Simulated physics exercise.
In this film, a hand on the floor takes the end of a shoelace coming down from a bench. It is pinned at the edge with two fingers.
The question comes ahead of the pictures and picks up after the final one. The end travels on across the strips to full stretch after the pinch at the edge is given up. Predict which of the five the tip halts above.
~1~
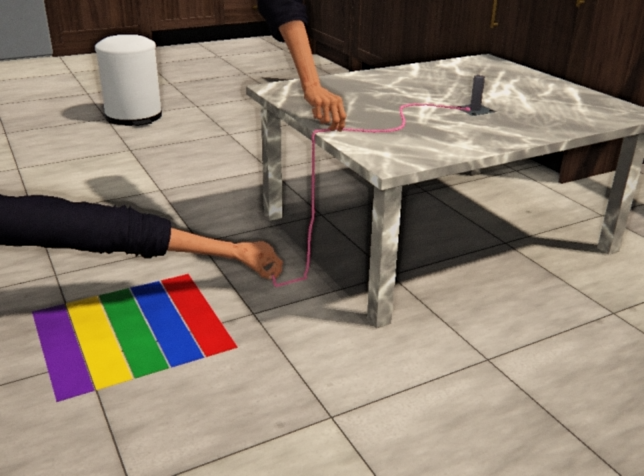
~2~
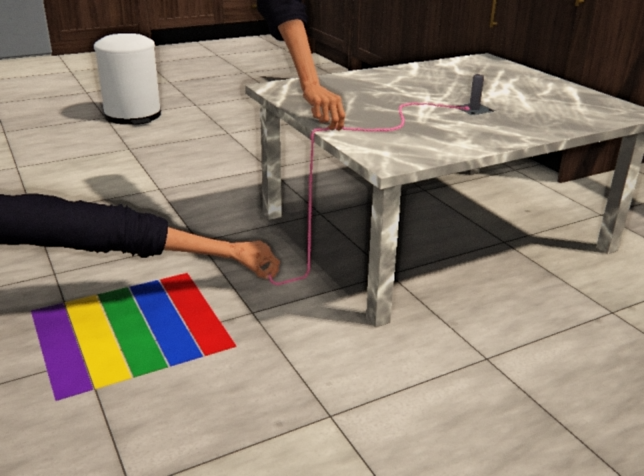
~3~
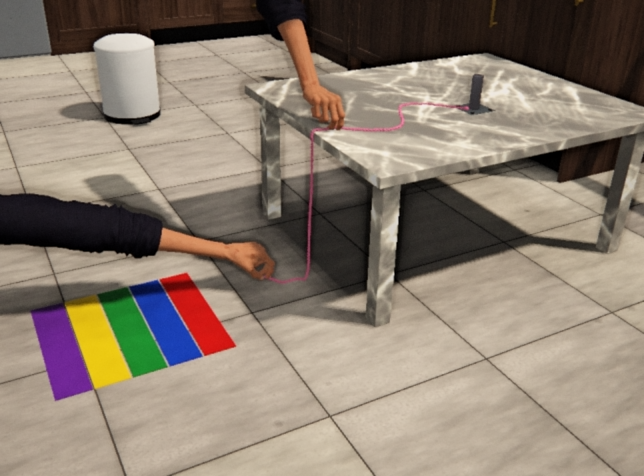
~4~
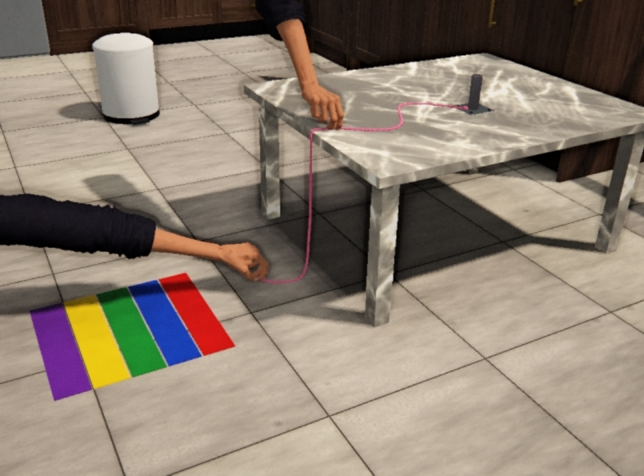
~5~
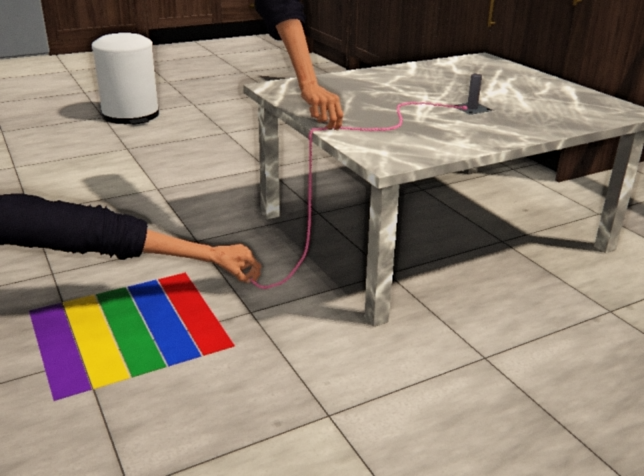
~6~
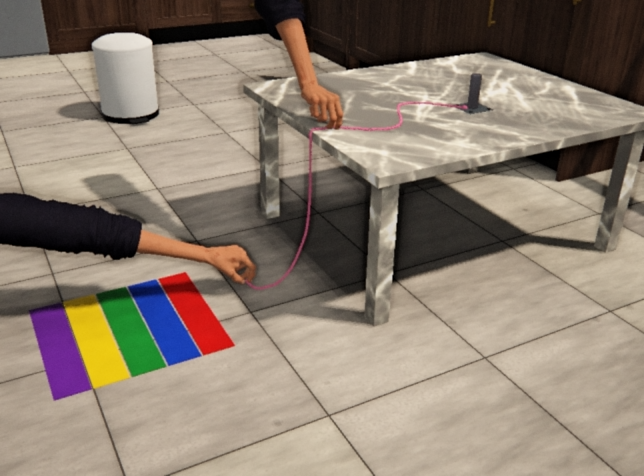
I expect it over the yellow strip.
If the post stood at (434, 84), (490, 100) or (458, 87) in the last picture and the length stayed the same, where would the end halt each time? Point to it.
Estimated pixels per try: (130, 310); (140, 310); (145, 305).
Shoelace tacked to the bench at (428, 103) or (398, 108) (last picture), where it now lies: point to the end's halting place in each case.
In order: Close to (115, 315) and close to (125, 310).
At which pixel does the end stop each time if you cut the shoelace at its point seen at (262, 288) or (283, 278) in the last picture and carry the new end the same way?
Try one: (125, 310); try two: (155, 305).
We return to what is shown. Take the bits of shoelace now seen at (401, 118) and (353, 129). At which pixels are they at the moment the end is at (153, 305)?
The first sits at about (368, 124) and the second at about (309, 146).
A little later, end near (153, 305); over blue.
Next, end near (117, 314); over green.
When it is tight, end near (95, 320); over yellow. It gets as far as the yellow strip.
